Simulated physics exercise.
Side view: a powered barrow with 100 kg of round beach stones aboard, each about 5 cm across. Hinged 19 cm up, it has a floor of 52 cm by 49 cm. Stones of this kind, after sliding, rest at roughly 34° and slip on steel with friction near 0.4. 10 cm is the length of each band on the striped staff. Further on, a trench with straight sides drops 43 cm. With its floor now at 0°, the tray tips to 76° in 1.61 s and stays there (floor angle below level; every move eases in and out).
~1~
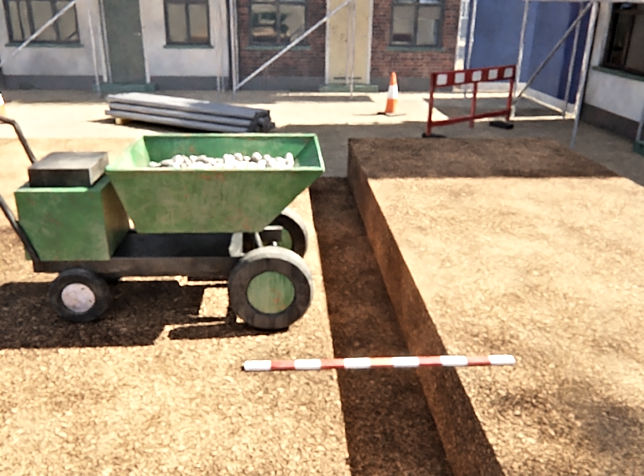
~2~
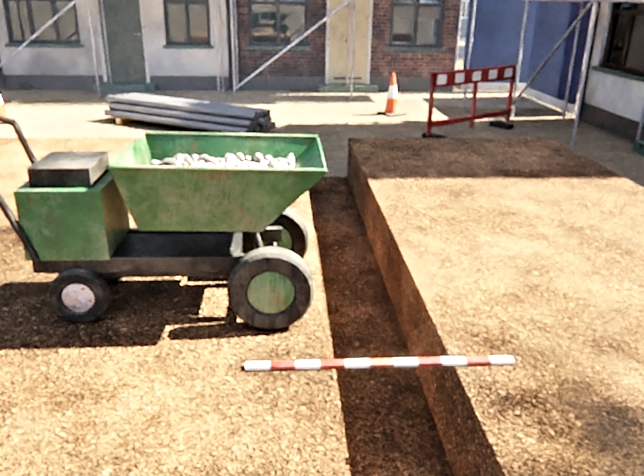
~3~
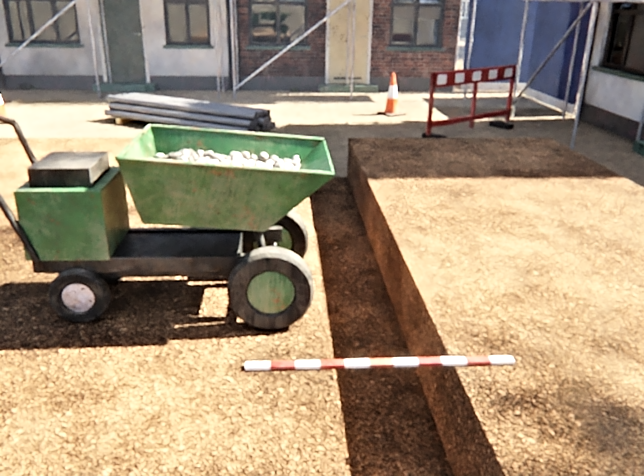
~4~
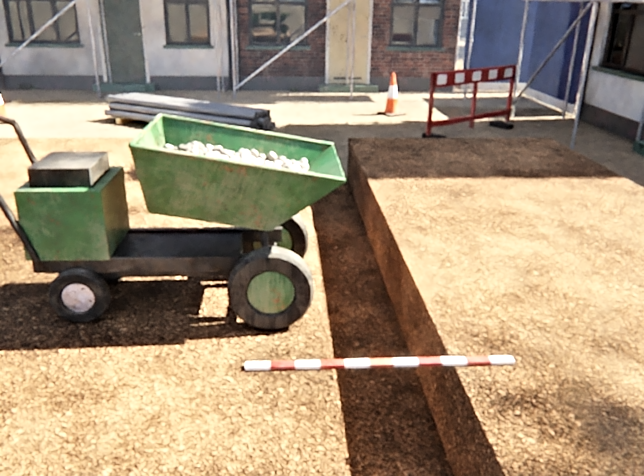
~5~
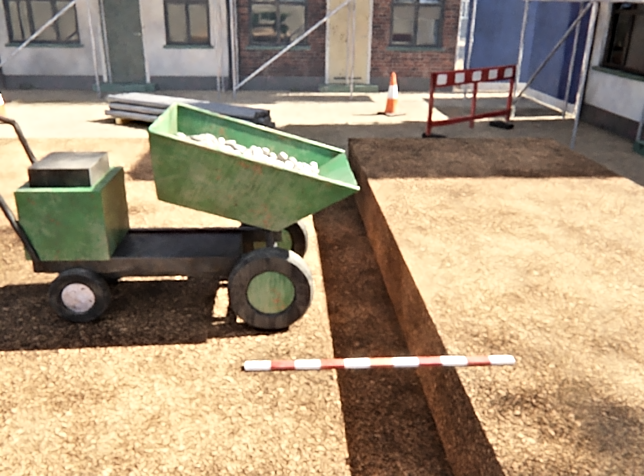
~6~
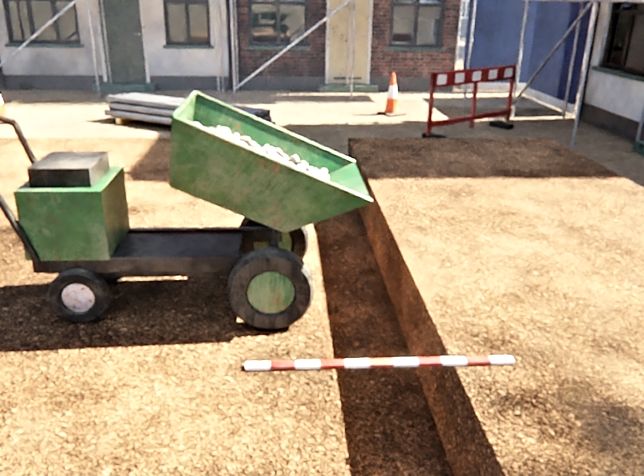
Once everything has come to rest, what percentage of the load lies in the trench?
50 %.
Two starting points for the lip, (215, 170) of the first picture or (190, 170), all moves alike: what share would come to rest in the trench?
It'd be around 100 per cent and after that around 70 per cent.
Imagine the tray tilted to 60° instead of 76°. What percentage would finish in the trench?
Then close to 55 per cent.
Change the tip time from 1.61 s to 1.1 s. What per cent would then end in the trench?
Trench share: Approx. 45%.
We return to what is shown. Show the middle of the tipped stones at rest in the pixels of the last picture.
Somewhere near pixel (413, 345).
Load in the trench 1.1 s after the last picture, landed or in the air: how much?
I'd say near 35 per cent at that time.
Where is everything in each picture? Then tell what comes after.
The tray is at 0°, its lip at (324, 170); the top of the load is at (219, 165), in the first frame.
The tray is at 1°, its lip at (326, 171); the top of the load is at (209, 163), in the second frame.
The tray is at 5°, its lip at (334, 175); the top of the load is at (187, 159), in the third frame.
The tray is at 10°, its lip at (345, 181); the top of the load is at (182, 153), in the fourth frame.
Lip at (358, 190), floor tilted 16°, highest stones at (190, 142), in the fifth frame.
Lip at (372, 202), floor tilted 24°, highest stones at (201, 133), in the sixth frame.
Then, 0.6 s after the last picture the floor is at 64°, 98 % in the tray, 2 % in the trench; the foremost stones are at (414, 260).
Then, 1.1 s after the last picture the floor is at 76°, 21 % in the tray, 34 % in the trench, 46 % past the trench; the foremost stones are at (537, 292).
Then, 1.5 s after the last picture the floor is at 76°, 1 % in the tray, 48 % in the trench, 51 % past the trench; the foremost stones are at (600, 295).
Then, 3.4 s after the last picture the floor is at 76°, 0 % in the tray, 50 % in the trench, 50 % past the trench; the foremost stones are at (626, 297).
